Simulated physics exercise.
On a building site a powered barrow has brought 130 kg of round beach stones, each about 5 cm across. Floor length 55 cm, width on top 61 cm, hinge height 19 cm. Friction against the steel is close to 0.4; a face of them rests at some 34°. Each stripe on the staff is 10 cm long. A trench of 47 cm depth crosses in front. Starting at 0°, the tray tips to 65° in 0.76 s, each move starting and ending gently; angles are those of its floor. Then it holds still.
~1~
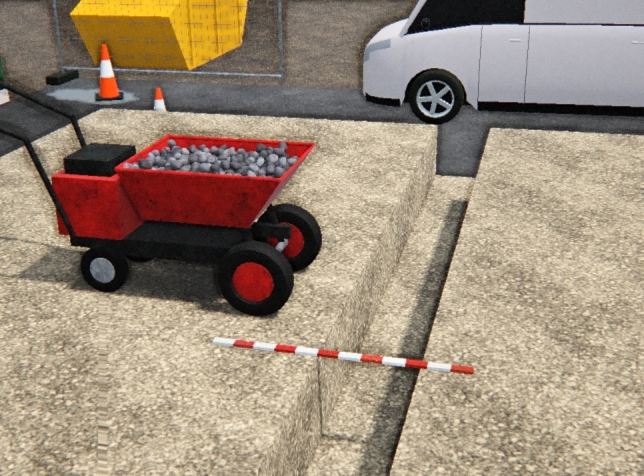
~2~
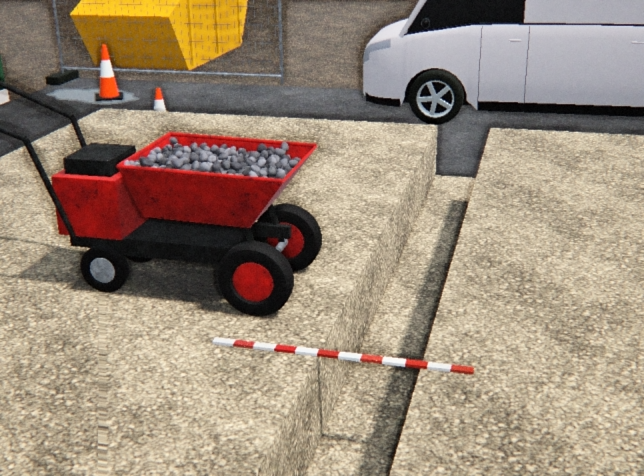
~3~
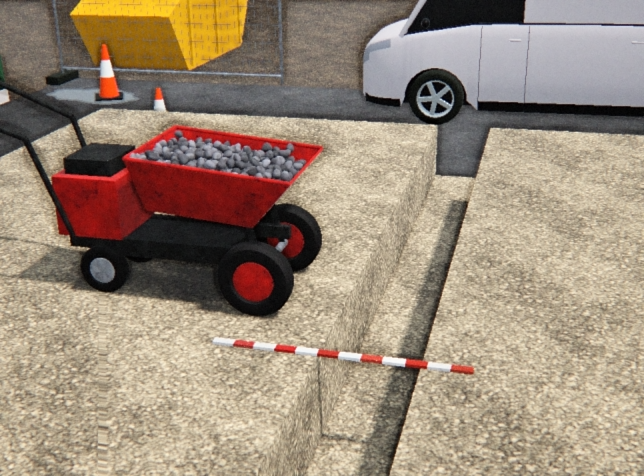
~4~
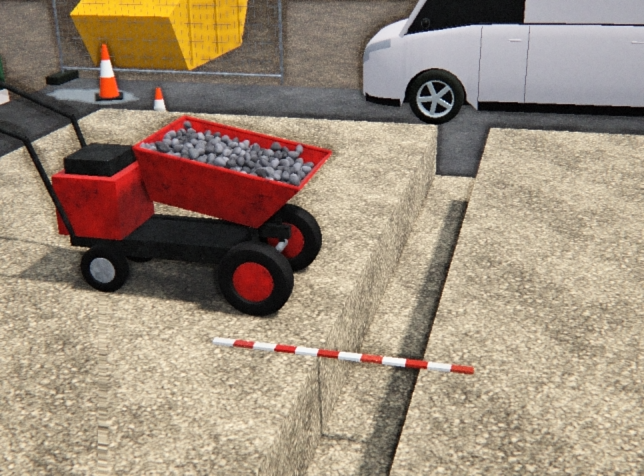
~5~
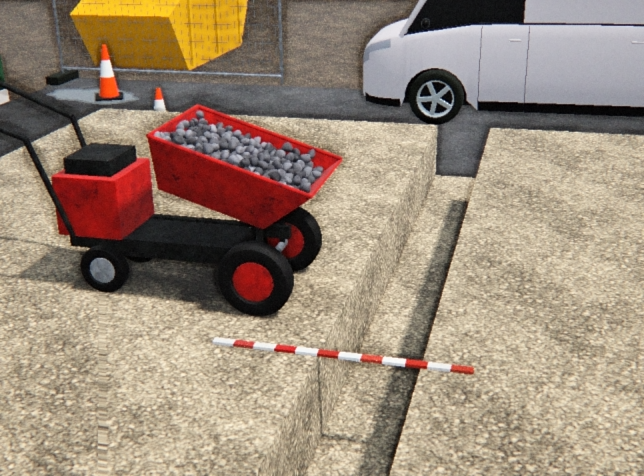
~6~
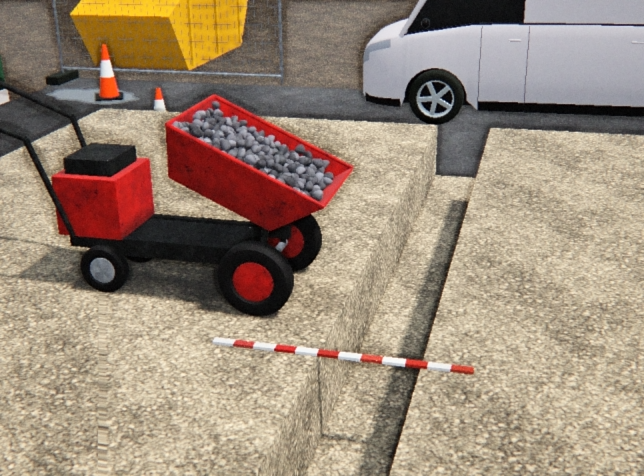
Red tray of grey stones on a small wheeled barrow gradually tilting up at its left end, beside a narrow trench.
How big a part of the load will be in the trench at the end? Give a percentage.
Some 69 per cent of it.
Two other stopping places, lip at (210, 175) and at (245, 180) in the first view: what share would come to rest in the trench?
About 85 and 95 per cent.
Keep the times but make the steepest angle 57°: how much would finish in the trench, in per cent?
In that case some 55 per cent.
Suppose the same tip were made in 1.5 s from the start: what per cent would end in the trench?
Then about 90 per cent.
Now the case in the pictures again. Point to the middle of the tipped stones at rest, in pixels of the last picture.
Around (418, 371).
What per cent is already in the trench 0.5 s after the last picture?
About 30 per cent by then.
Then, 0.2 s after the last picture the floor is at 55°, 100 % in the tray; the foremost stones are at (361, 230).
Then, 0.5 s after the last picture the floor is at 65°, 71 % in the tray, 28 % in the trench, 1 % past the trench; the foremost stones are at (442, 303).
Then, 0.9 s after the last picture the floor is at 65°, 28 % in the tray, 42 % in the trench, 30 % past the trench; the foremost stones are at (587, 343).
Then, 2.8 s after the last picture the floor is at 65°, 0 % in the tray, 69 % in the trench, 31 % past the trench; the foremost stones are past the picture's edge.
